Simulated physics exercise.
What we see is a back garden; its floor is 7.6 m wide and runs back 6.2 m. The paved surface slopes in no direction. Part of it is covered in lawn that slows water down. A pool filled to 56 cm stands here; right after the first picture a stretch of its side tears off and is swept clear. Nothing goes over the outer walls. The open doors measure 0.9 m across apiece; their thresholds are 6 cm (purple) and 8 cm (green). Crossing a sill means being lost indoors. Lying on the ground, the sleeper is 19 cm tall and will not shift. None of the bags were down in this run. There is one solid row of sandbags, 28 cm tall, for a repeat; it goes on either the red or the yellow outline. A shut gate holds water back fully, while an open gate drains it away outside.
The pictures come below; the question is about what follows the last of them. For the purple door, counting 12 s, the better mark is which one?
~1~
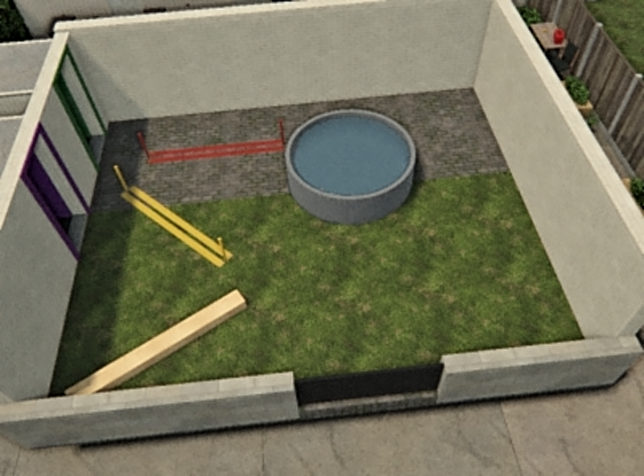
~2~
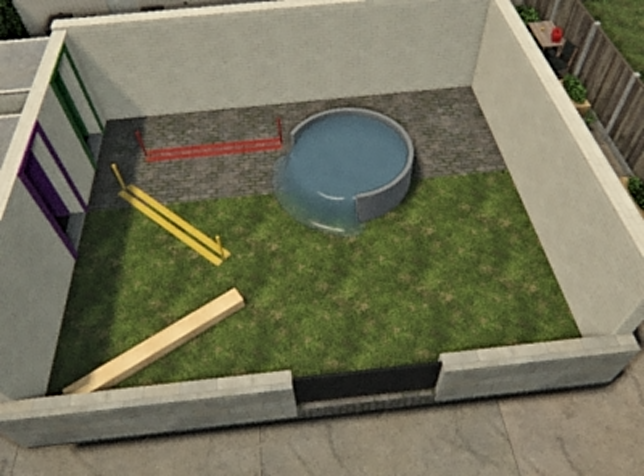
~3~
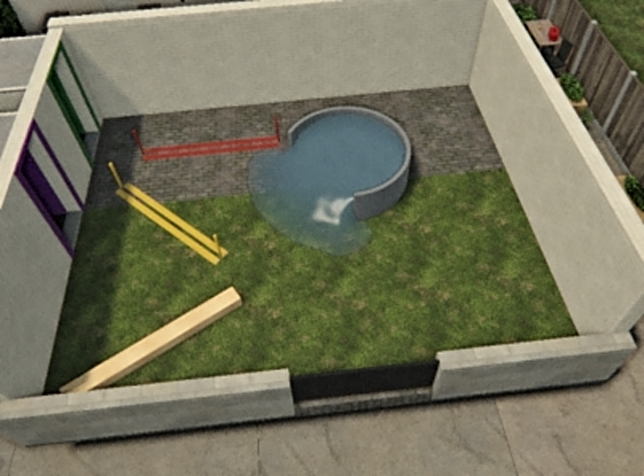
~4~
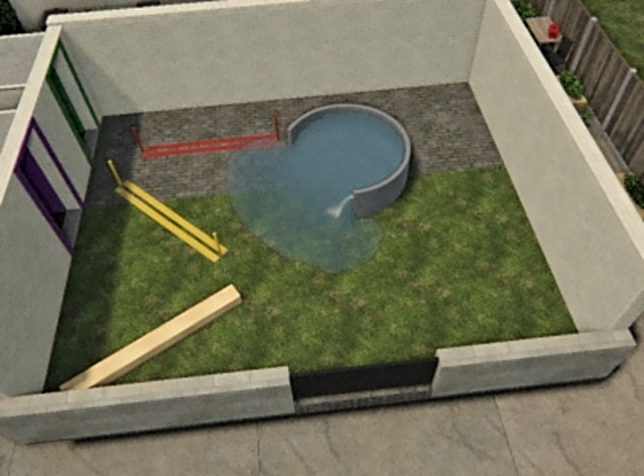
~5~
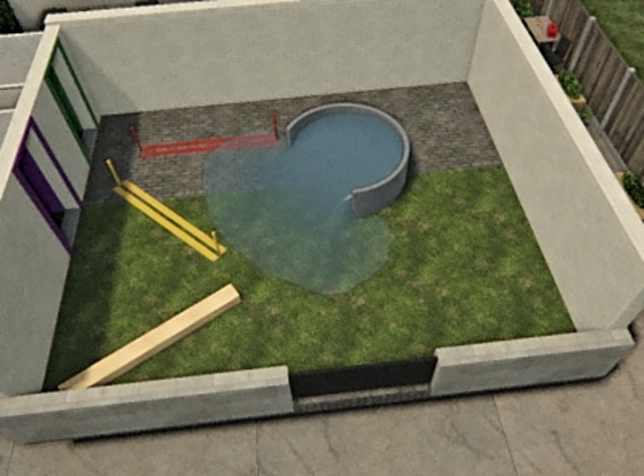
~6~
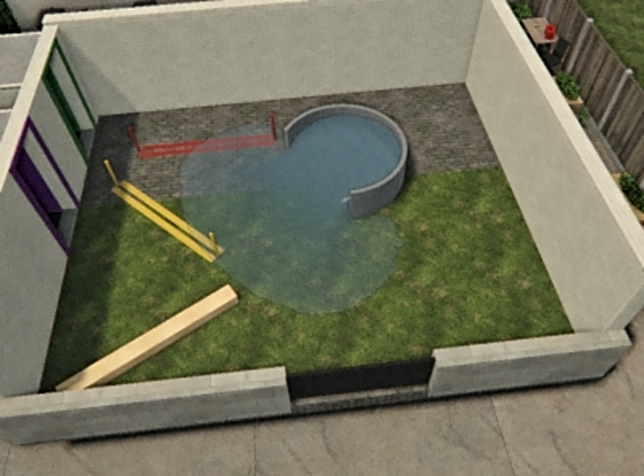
It is the yellow one.
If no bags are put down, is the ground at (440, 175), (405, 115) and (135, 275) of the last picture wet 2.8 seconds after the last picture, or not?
Bone dry, bone dry, soaked.
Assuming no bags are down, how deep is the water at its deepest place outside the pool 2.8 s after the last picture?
I'd say some 16 centimetres at most.
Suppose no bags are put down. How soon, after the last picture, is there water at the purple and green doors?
Times - purple 1.3 s, green 1.1 s.
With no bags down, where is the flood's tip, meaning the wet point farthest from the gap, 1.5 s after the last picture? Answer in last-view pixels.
Around pixel (99, 119).
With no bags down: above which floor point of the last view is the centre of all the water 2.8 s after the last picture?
The water's centre sits near (214, 238).
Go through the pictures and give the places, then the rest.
The pool at (350, 154) is whole and still, 56 cm deep, in the first frame.
The front is at (361, 227), 1.2 m from the gap at (300, 194); 0.5 m2 of floor is under water; 56 cm left at the back of the pool, in the second frame.
The front is at (358, 246), 1.4 m from the gap at (298, 195); 1.8 m2 of floor is under water; 56 cm left at the back of the pool, in the third frame.
Water pours out at (297, 194) and has run 1.7 m, to (364, 258); typically 7 cm deep outside, 56 cm at the pool's back, in the fourth frame.
Water pours out at (296, 193) and has run 2.0 m, to (338, 289); typically 6 cm deep outside, 55 cm at the pool's back, in the fifth frame.
Water pours out at (294, 194) and has run 2.3 m, to (338, 306); typically 5 cm deep outside, 46 cm at the pool's back, in the sixth frame.
Then, 0.7 s after the last picture water covers 35 % of the floor and is deepest (19 cm) near (284, 193) in the run without bags; in at the purple door, 0 L with no bags, 0 L with the row on red, 0 L on yellow.
Then, 1.5 s after the last picture water covers 50 % of the floor and is deepest (18 cm) near (82, 198) in the run without bags; in at the purple door, 0 L with no bags, 0 L with the row on red, 0 L on yellow.
Then, 2.8 s after the last picture water covers 60 % of the floor and is deepest (16 cm) near (99, 119) in the run without bags; in at the purple door, 16 L with no bags, 25 L with the row on red, 0 L on yellow.
Then, 6.3 s after the last picture water covers 75 % of the floor and is deepest (8 cm) near (109, 361) in the run without bags; in at the purple door, 38 L with no bags, 49 L with the row on red, 2 L on yellow.
Then, 11.3 s after the last picture water covers 95 % of the floor and is deepest (6 cm) near (232, 118) in the run without bags; in at the purple door, 40 L with no bags, 53 L with the row on red, 2 L on yellow.
